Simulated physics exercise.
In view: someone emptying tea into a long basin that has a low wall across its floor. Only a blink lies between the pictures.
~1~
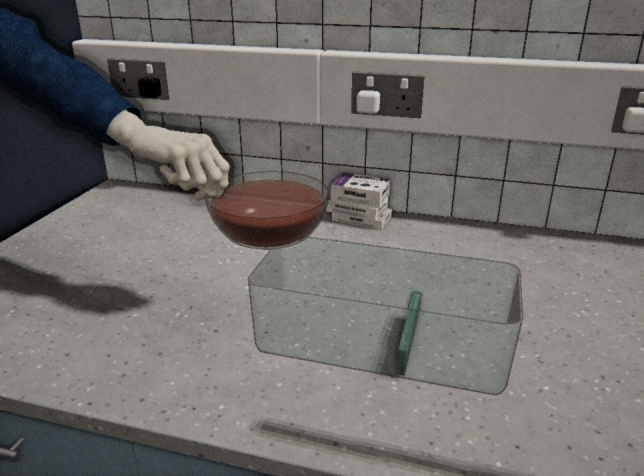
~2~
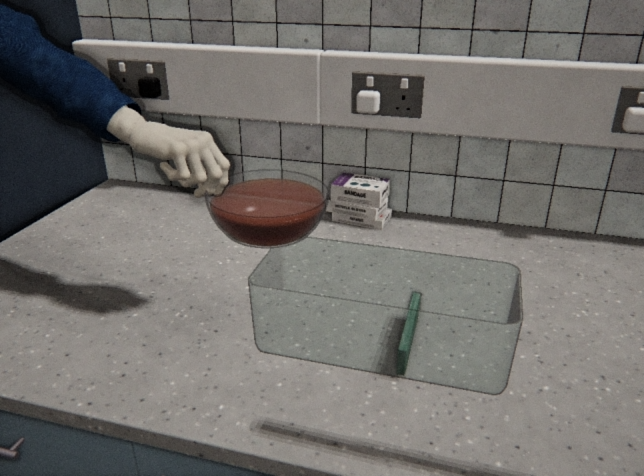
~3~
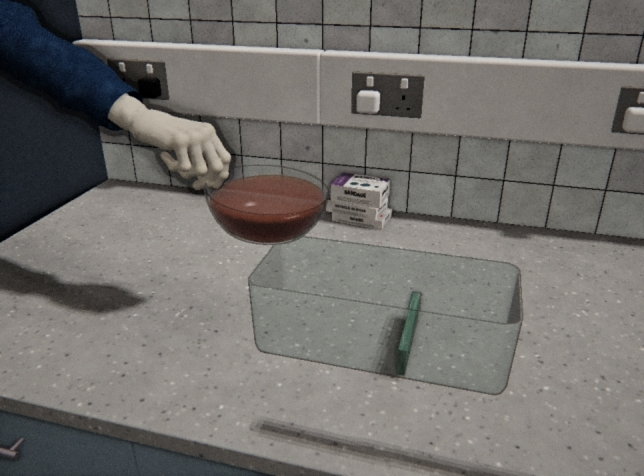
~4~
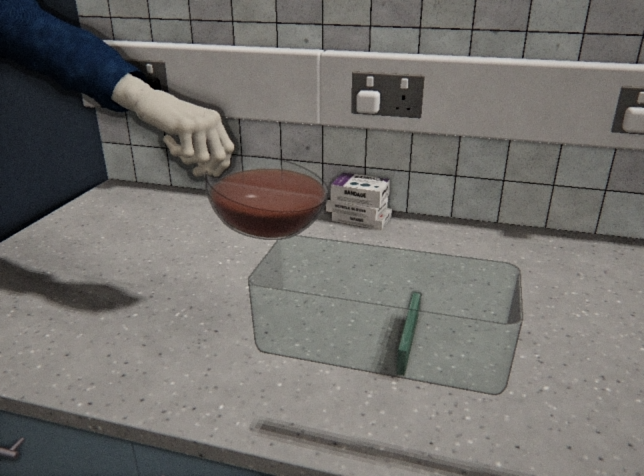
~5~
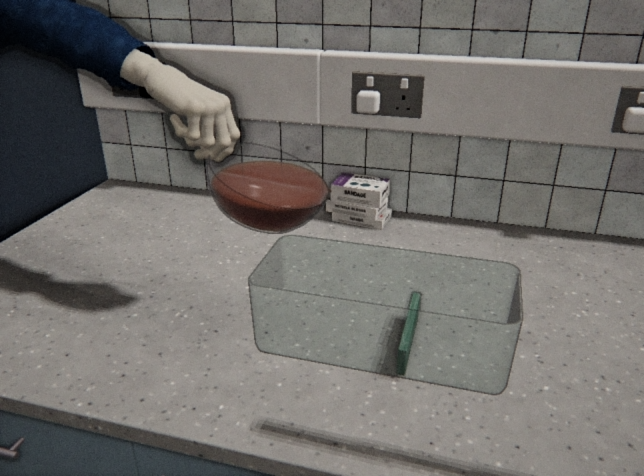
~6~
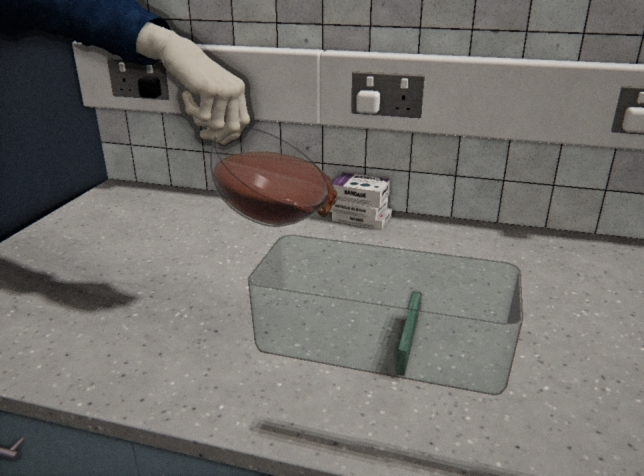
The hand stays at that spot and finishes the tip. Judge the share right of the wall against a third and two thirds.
In the end between a third and two thirds is right of the wall.
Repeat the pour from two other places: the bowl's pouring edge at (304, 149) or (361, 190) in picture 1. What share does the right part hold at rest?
About 30 and 65 per cent.
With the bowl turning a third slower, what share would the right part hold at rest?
Roughly 35 in a hundred.
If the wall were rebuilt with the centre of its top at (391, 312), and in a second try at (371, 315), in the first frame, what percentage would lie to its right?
About 70 and 80 per cent.
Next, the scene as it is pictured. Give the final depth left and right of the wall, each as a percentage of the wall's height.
Left about 30, right about 40.
A moment on, the bowl is tipped on its side and 23 per cent is still to pour, 21 is left of the wall and 0 right of it.
Next, the bowl is tipped on its side and 0 per cent is still to pour, 41 is left of the wall and 53 right of it.
Then the bowl is tipped on its side and 0 per cent is still to pour, 51 is left of the wall and 39 right of it.
Later the bowl is tipped on its side and 0 per cent is still to pour, 55 is left of the wall and 42 right of it.
Finally, 55 per cent lies left of the wall, 43 right of it and 3 outside.
